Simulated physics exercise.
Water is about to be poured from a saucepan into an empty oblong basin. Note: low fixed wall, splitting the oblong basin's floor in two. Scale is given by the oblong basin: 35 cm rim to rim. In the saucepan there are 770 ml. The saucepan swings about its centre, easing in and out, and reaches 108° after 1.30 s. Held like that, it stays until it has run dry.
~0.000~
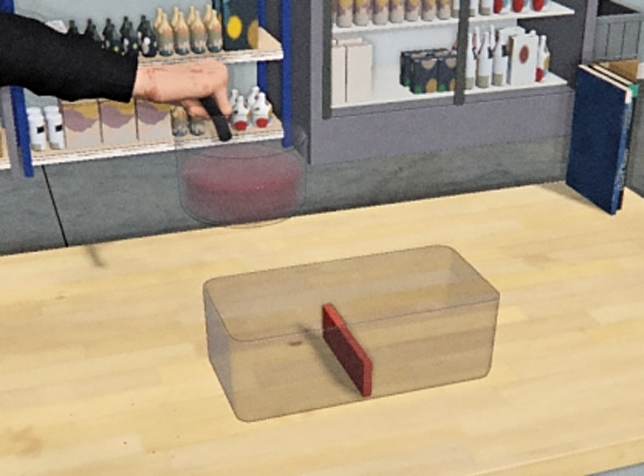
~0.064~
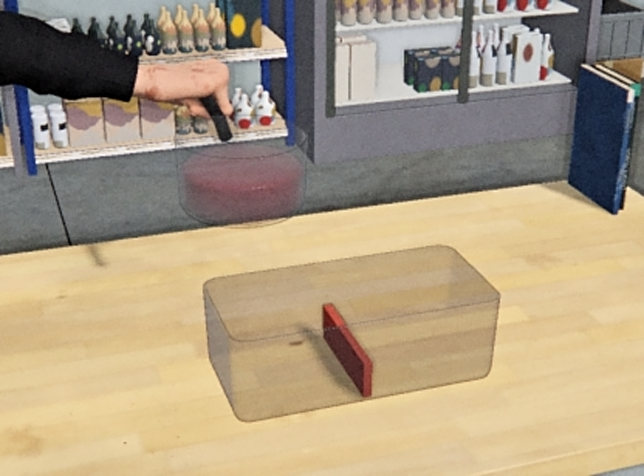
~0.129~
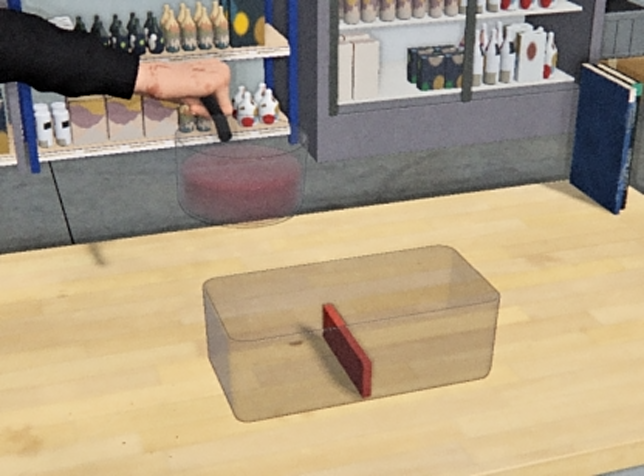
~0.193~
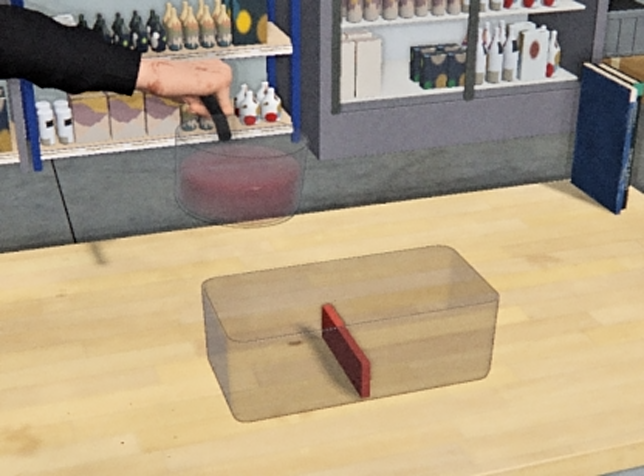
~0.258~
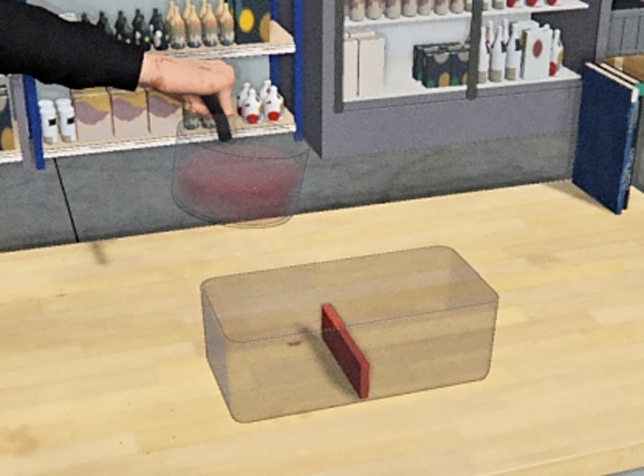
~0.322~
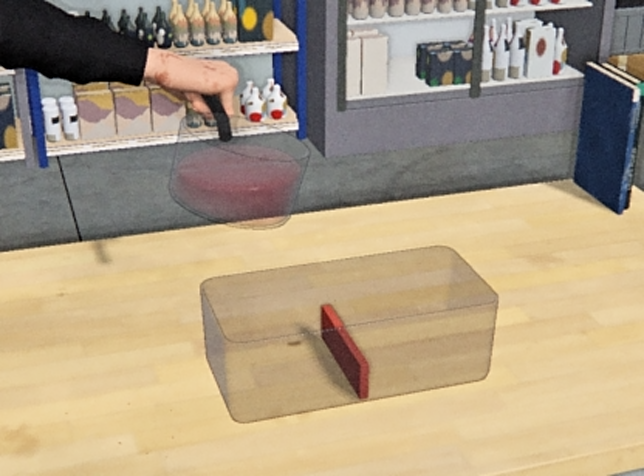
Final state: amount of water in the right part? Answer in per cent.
Approximately 58 %.
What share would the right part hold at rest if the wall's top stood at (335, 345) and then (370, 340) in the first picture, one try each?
Around 70 and 30 percent, in that order.
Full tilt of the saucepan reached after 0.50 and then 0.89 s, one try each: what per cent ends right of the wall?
Some 30 and 50 per cent, in that order.
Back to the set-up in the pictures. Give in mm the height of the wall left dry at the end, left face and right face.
Looks like roughly 38 mm on the left and roughly 34 mm on the right.
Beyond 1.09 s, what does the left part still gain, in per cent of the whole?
Difference: Approx. 26 %.
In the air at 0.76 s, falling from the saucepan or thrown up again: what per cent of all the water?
Close to 28 in a hundred.
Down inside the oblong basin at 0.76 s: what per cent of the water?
Roughly 5 percent of it.
Then, 0.76 s in, the tilt is 69° and 67 per cent is still to pour, 2 is left of the wall and 3 right of it.
Then, 1.09 s in, the tilt is 101° and 14 per cent is still to pour, 15 is left of the wall and 55 right of it.
Then, 1.43 s in, the tilt is 108° and 0 per cent is still to pour, 40 is left of the wall and 58 right of it.
Then, 1.80 s in, the tilt is 108° and 0 per cent is still to pour, 41 is left of the wall and 58 right of it.
Finally, 41 per cent lies left of the wall, 58 right of it and 1 outside.
